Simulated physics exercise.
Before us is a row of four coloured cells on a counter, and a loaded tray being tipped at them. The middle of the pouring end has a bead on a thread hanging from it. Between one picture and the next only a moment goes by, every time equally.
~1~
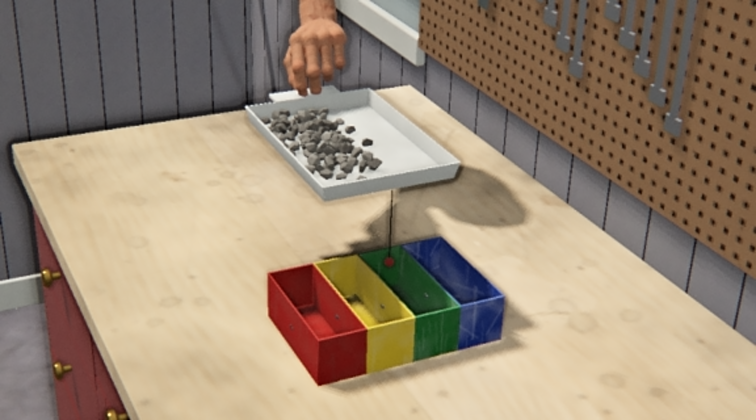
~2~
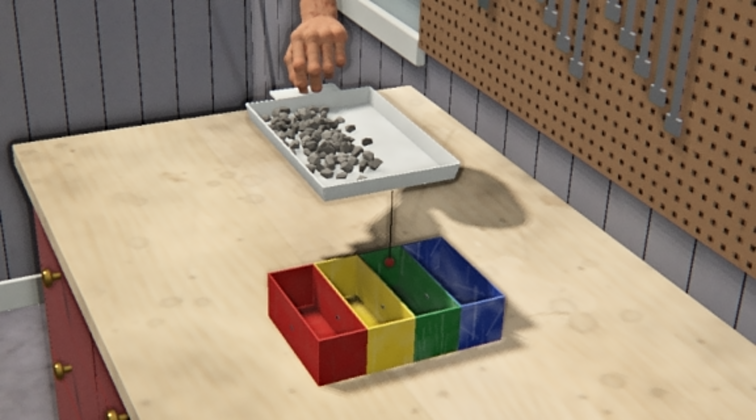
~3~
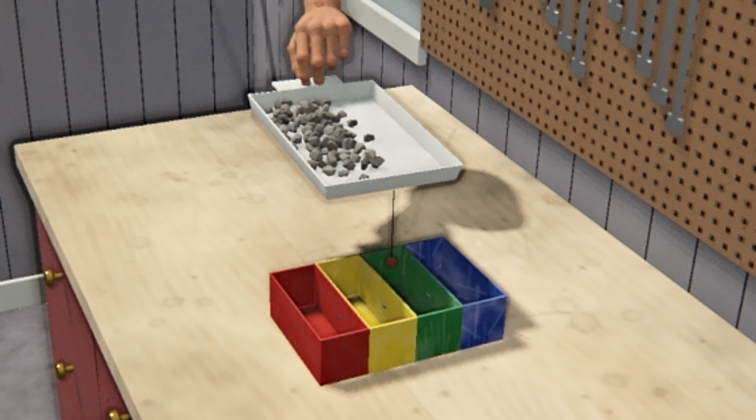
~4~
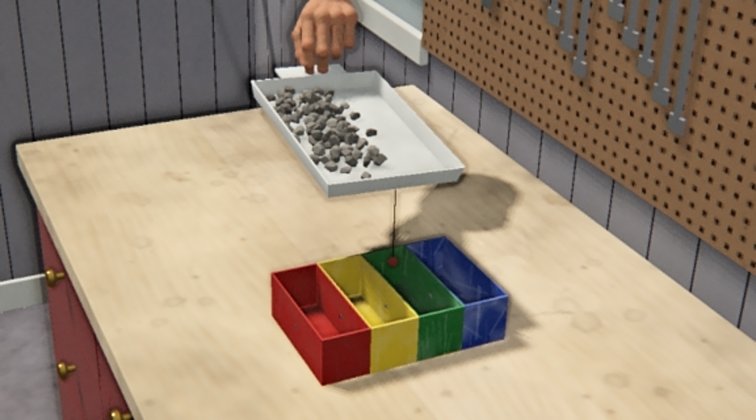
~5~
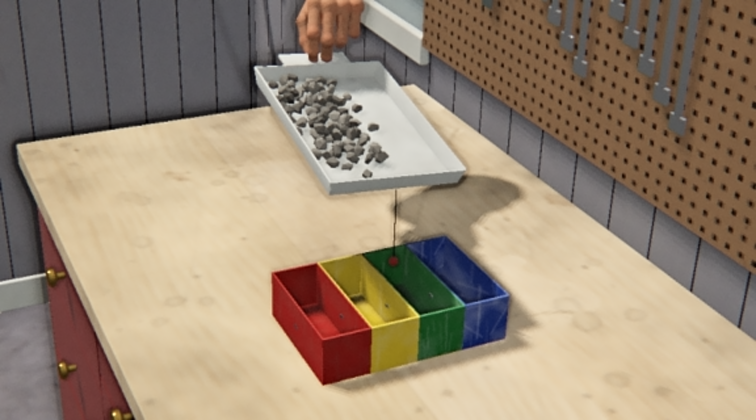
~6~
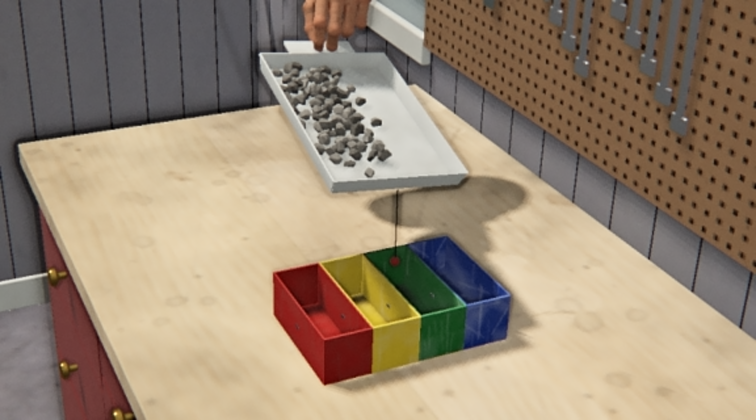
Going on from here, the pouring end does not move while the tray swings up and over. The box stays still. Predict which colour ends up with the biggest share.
The biggest share goes to blue.
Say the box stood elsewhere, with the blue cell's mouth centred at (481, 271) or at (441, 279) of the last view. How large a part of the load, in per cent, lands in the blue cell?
Roughly 50 % and 40 %.
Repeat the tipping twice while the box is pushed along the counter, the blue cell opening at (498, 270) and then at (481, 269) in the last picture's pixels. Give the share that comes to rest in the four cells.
Close to 100 %, followed by close to 100 %.
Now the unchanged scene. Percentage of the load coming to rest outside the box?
Estimated share: About 10 %.
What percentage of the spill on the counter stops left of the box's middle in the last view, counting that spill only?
Roughly 0 in a hundred.
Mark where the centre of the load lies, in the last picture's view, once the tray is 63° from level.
The middle of the load sits near (428, 166).
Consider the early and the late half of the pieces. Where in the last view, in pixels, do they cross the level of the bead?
For the early half I get (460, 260), and for the late half (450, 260).
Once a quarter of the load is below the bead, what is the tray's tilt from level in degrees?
Reading: Some 80°.
Shortly afterwards, tray tipped steeply; all but a few on the tray; only a few falling or outside the box.
Next, tray tipped past a quarter turn; near a quarter on the tray; near half in the blue cell; a little in the green cell; near a quarter falling or outside the box.
Some moments later, tray tipped past a quarter turn; near two thirds in the blue cell; near a quarter in the green cell; a little falling or outside the box.
In the end, tray tipped past a quarter turn; near two thirds in the blue cell; near a quarter in the green cell; none at all in the red cell; none at all in the yellow cell; a little outside the box.
